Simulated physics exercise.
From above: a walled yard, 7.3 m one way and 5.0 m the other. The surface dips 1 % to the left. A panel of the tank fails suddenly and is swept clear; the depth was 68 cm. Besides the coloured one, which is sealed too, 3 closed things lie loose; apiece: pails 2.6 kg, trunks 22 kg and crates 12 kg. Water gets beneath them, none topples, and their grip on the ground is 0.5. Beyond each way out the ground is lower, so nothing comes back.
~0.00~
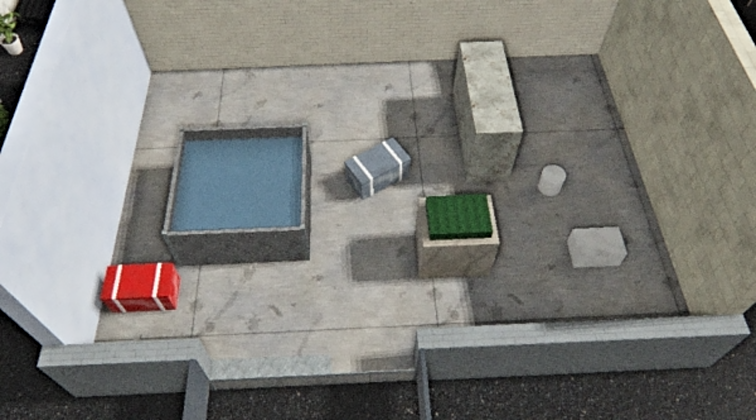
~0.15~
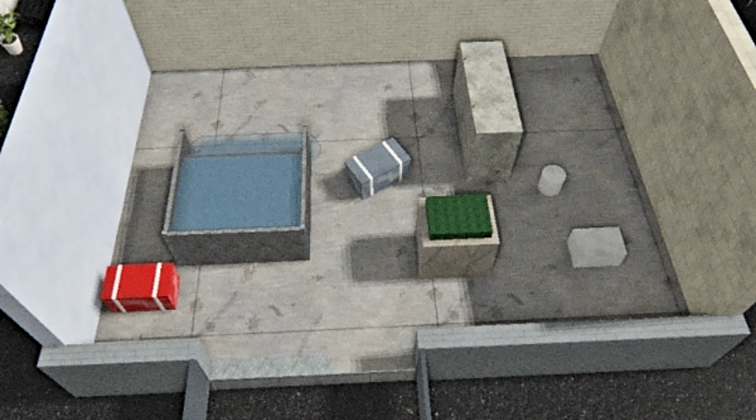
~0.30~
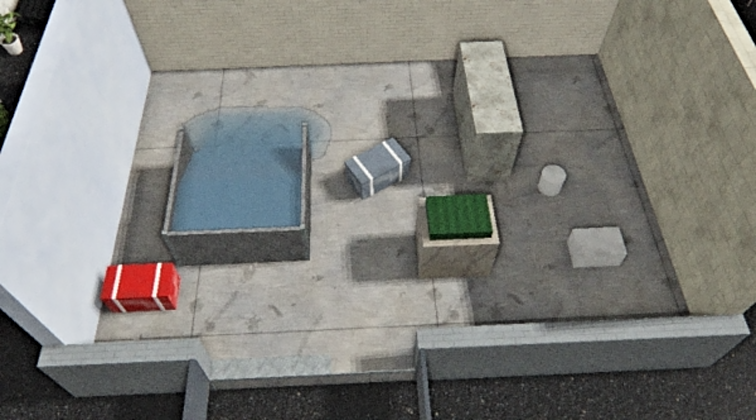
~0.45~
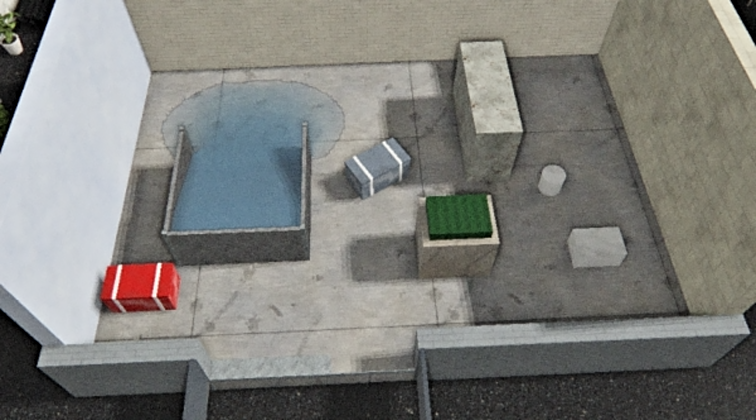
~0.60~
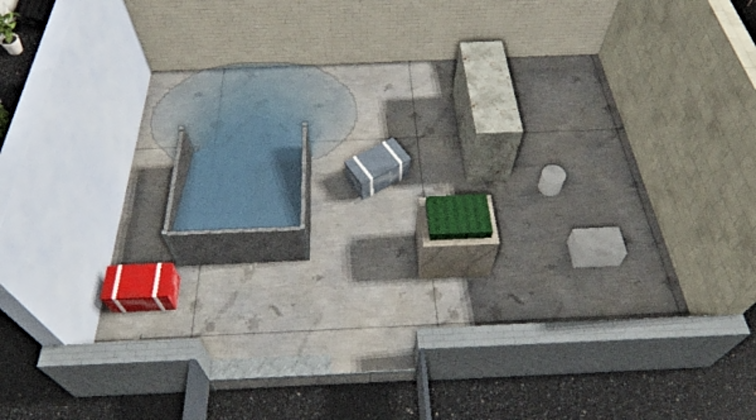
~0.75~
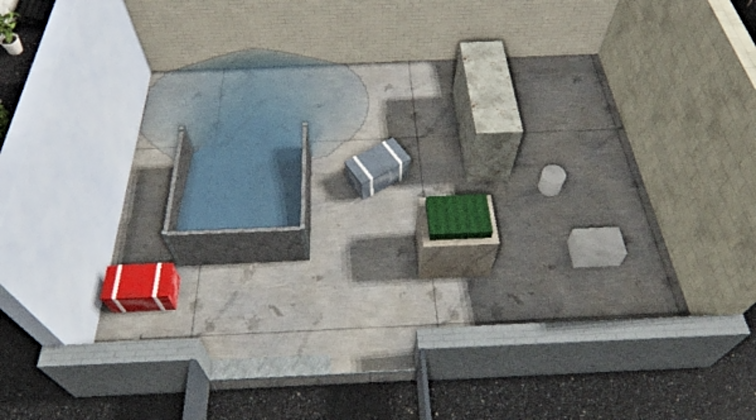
Water spreads from the open back of the tank across the yard toward the back wall.
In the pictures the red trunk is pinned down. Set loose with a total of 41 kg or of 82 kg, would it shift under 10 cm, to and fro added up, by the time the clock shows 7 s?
For it, neither weight holds it.
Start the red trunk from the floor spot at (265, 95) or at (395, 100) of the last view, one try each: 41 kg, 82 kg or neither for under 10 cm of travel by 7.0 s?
In that order: Neither holds; only the larger holds.
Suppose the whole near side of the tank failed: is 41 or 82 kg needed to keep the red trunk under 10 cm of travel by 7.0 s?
Then neither load is enough.
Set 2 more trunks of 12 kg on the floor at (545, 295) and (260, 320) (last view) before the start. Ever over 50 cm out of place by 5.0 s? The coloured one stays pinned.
In that order: Under, less.
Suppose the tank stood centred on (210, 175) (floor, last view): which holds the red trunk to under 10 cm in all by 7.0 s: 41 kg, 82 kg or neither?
In that case only the larger load is enough.
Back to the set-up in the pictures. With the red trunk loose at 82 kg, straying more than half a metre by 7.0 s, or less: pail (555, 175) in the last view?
It is over.
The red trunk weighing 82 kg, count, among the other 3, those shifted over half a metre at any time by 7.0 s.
I count 1.
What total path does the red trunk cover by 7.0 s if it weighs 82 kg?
Some 40 cm in all.
After 1.4 s the red trunk would be 0 cm from its start with 41 kg and 0 cm from its start with 82 kg; 0 cm of water round it then.
After 3.1 s the red trunk would be 6 cm from its start with 41 kg and 1 cm from its start with 82 kg; 8 cm of water round it then.
After 4.9 s the red trunk would be 94 cm from its start with 41 kg and 42 cm from its start with 82 kg; 11 cm of water round it then.
After 7.0 s the red trunk would be 130 cm from its start with 41 kg and 42 cm from its start with 82 kg; 7 cm of water round it then.
